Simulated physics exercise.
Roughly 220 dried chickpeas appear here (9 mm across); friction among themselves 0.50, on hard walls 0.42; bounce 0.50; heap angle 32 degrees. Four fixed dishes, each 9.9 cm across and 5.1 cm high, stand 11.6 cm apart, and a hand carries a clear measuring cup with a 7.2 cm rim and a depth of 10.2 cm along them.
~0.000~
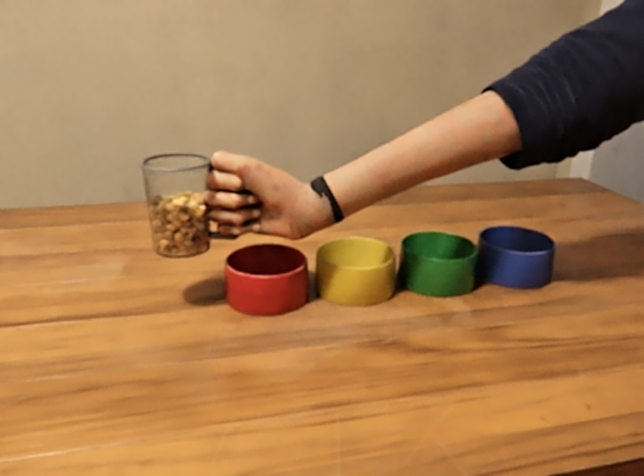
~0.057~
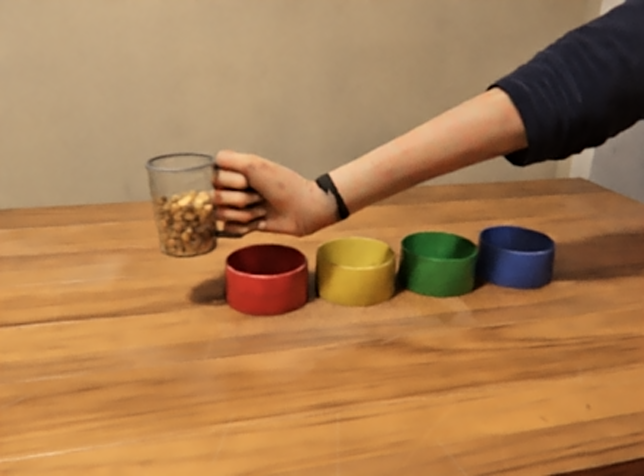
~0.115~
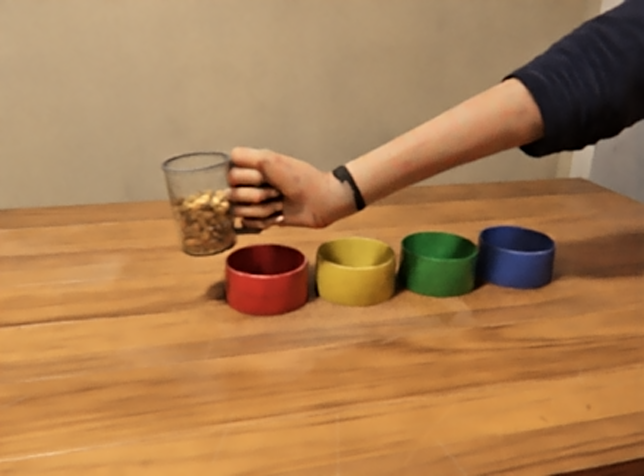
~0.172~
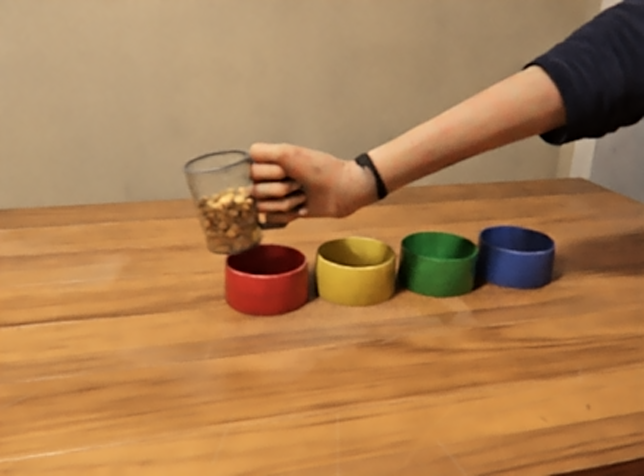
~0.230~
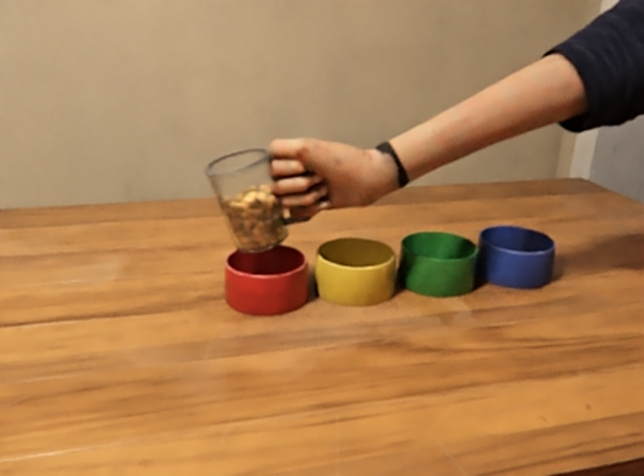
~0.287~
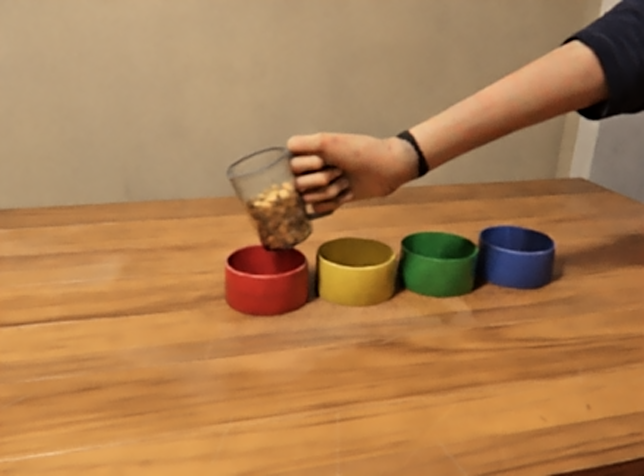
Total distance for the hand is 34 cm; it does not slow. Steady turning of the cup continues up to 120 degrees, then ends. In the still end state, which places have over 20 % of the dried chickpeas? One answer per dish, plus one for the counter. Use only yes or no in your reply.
Red: No; blue: No; green: Yes; yellow: No; counter: Yes.
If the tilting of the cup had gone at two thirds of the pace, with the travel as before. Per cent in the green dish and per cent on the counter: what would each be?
Then green ends at 50 and the counter at 40.
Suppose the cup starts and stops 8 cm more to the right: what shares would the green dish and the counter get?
Shares - green 100 / counter 0.
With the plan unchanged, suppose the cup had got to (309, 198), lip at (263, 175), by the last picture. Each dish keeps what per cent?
Per cent kept: Red 0; blue 0; green 50; yellow 10.
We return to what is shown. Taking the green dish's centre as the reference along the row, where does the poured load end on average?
Around 5 cm away, toward the left-hand end.
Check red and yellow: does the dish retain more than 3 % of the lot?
For red, it does not; for yellow, it does.
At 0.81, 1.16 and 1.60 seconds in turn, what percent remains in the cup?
About 100, 100, 25 per cent.
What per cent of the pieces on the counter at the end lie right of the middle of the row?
About 40 %.
After 0.81 s, tilt 68 degrees; cup holds 100 %.
Then, at 1.16 s, tilt 99 degrees; cup holds 100 %.
Then, at 1.60 s, tilt 120 degrees; cup holds 25 %, green 35 %, yellow 10 %.
At rest (2.3 s), red 0 %, blue 0 %, green 50 %, yellow 10 %, counter 40 %.
